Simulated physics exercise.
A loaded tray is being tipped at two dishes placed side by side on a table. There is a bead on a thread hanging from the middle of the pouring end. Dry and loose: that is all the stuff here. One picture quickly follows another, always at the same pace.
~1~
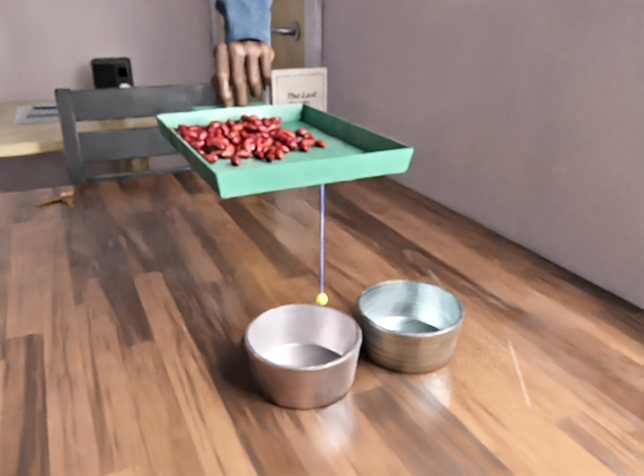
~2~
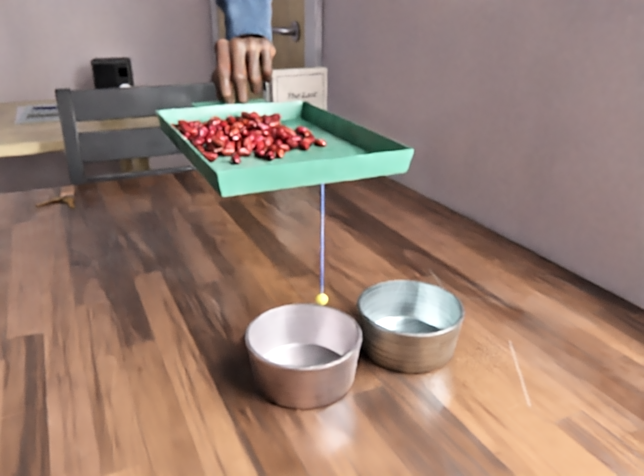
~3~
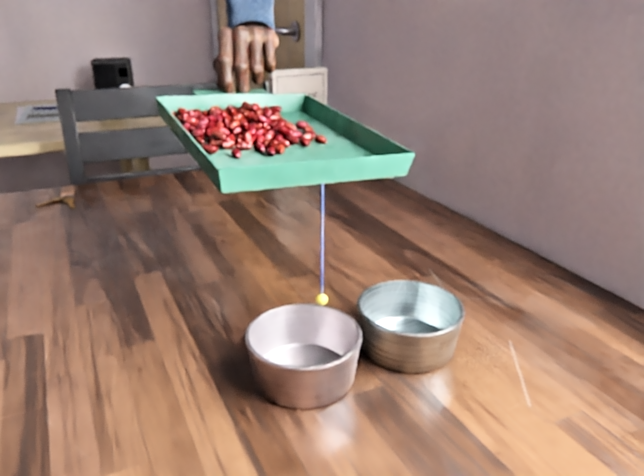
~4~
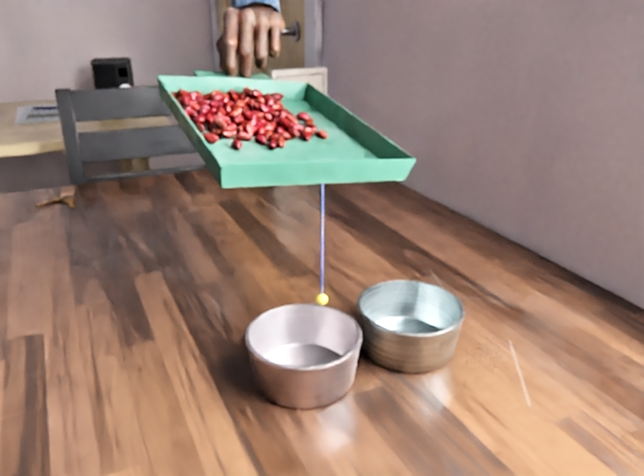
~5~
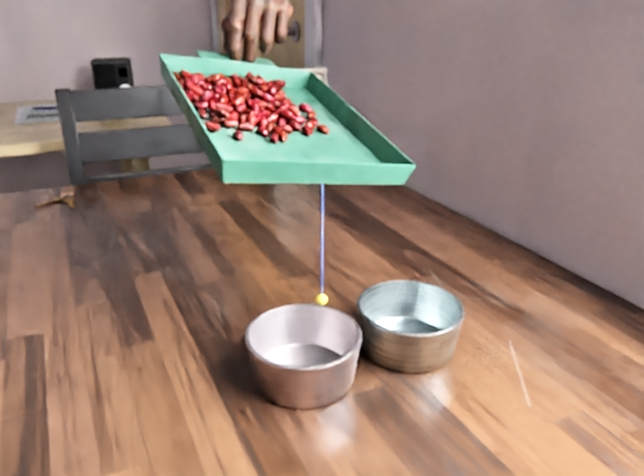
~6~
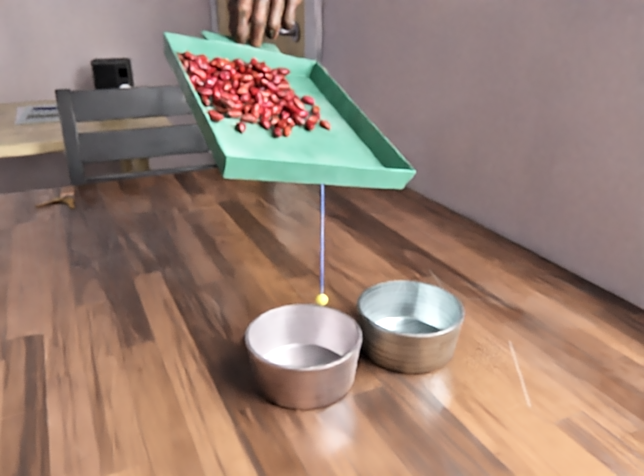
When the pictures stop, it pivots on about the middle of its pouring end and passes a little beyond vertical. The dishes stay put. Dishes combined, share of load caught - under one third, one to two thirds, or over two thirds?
Over two thirds.
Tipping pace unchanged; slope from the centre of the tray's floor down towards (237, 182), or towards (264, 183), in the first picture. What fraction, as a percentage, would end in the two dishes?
First case around 30 per cent, second case 30 per cent.
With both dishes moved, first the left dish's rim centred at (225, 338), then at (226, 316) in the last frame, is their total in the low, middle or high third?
On the first try the answer is less than a third, and on the second it is below one third.
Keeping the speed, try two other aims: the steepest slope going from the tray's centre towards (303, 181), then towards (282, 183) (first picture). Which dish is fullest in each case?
Toward the first point it's the dish to the left; toward the second, the dish to the left.
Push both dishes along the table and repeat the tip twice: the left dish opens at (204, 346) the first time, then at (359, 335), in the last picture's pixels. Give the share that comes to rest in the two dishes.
Roughly 0% first, roughly 40% second.
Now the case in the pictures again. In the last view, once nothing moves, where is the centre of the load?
Close to (401, 328) in the last view.
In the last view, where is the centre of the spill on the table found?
Approximate centre, last frame: (504, 415).
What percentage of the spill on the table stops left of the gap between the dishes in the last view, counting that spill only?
Close to 30 per cent.
Just after the last frame, tray tipped steeply; almost all on the tray; just a few in the right dish; about a tenth in the air.
A moment on, tray tipped past a quarter turn; roughly a quarter on the tray; roughly half in the right dish; about a tenth outside both; about a tenth in the air.
Further on, tray tipped past a quarter turn; almost all in the right dish; about a tenth outside both.
When it is over, tray tipped past a quarter turn; not one in the left dish; almost all in the right dish; about a tenth outside both.
